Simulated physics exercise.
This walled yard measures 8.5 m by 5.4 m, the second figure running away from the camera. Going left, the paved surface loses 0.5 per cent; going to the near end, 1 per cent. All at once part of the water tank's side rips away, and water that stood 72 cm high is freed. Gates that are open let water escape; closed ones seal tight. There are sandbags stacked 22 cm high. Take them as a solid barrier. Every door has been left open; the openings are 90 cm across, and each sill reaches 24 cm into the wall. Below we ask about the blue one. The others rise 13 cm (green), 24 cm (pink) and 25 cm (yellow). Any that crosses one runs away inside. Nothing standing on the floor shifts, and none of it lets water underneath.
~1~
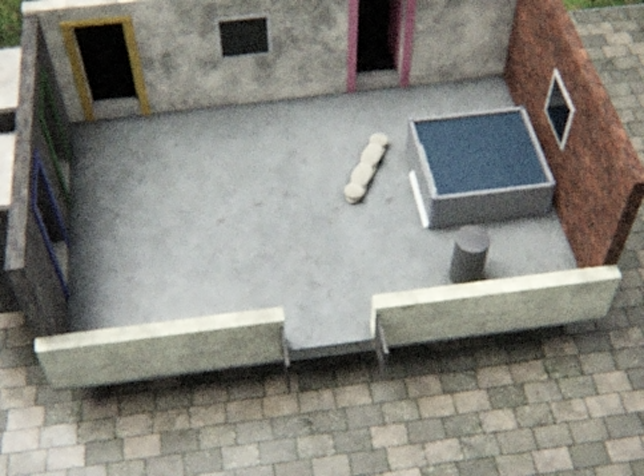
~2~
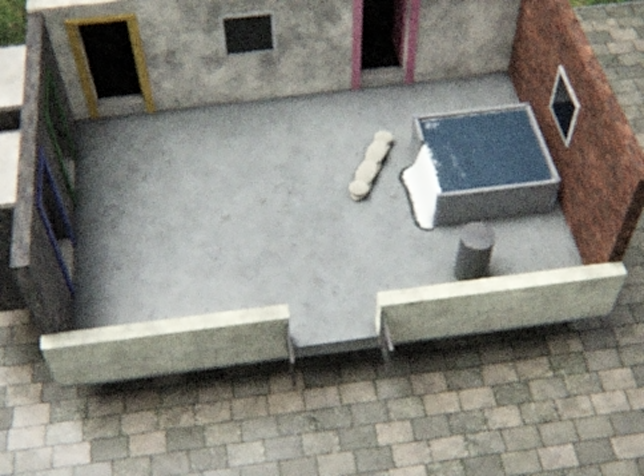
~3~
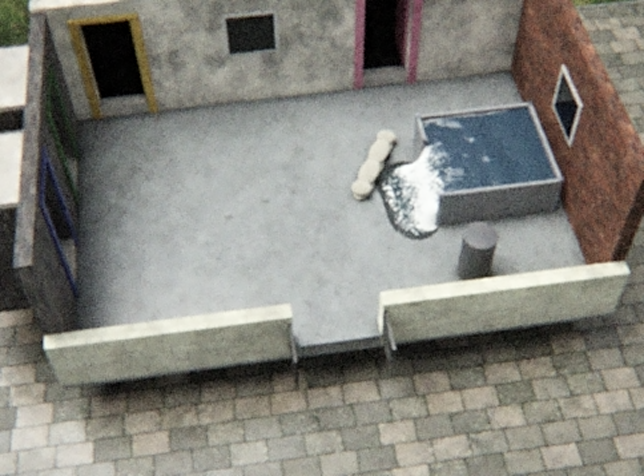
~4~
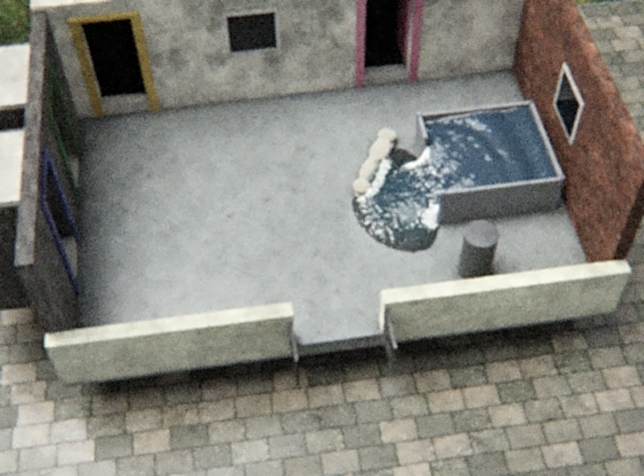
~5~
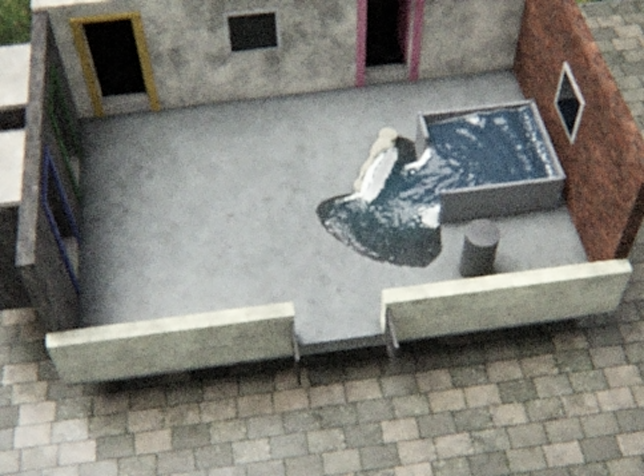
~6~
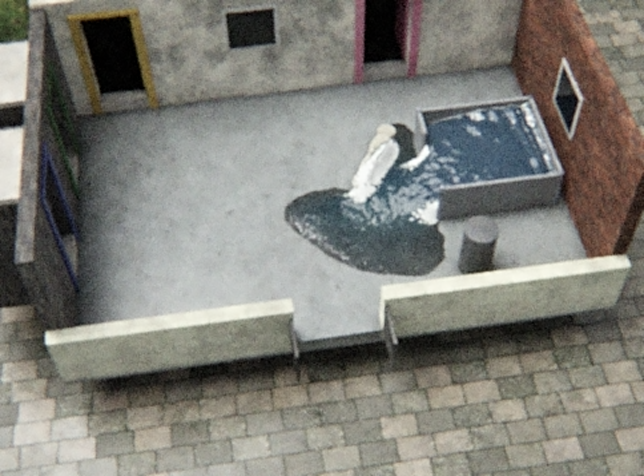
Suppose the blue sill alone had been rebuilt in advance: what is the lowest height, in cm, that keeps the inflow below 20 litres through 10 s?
About 14 cm.
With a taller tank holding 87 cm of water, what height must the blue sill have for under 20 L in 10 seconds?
Roughly 19 cm high.
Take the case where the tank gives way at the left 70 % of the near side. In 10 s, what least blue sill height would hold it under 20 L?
You'd want it roughly 10.0 centimetres tall.
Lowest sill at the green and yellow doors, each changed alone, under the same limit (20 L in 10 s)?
About 6.5 cm at green and 9.0 cm at yellow.
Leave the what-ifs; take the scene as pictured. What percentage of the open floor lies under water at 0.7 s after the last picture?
Some 35 in a hundred.
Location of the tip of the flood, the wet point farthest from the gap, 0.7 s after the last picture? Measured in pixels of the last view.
Near (152, 256).
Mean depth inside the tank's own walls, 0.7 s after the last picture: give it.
Near 43 cm, averaged.
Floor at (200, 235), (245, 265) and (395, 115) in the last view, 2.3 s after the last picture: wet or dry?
Listed order - soaked through, soaked through, soaked through.
Then, 0.7 s after the last picture water covers 35 % of the floor, deepest (46 cm) near (373, 187); it has not reached the blue door.
Then, 2.3 s after the last picture water covers 65 % of the floor, deepest (40 cm) near (77, 359); 17 cm at the blue door, 0 litres in over its 26 cm sill.
Then, 9.3 s after the last picture water covers 90 % of the floor, deepest (9 cm) near (330, 177); 7 cm at the blue door, 0 litres in over its 26 cm sill.
At the blue door as built, the water peaked near 22 cm, 2.9 s after the last picture.
Run again over the same 10 s with other heights there, 28 litres in over 12.5 cm, 8 litres over 16.5 cm. The limit of 20 litres is kept from about 14 cm up.
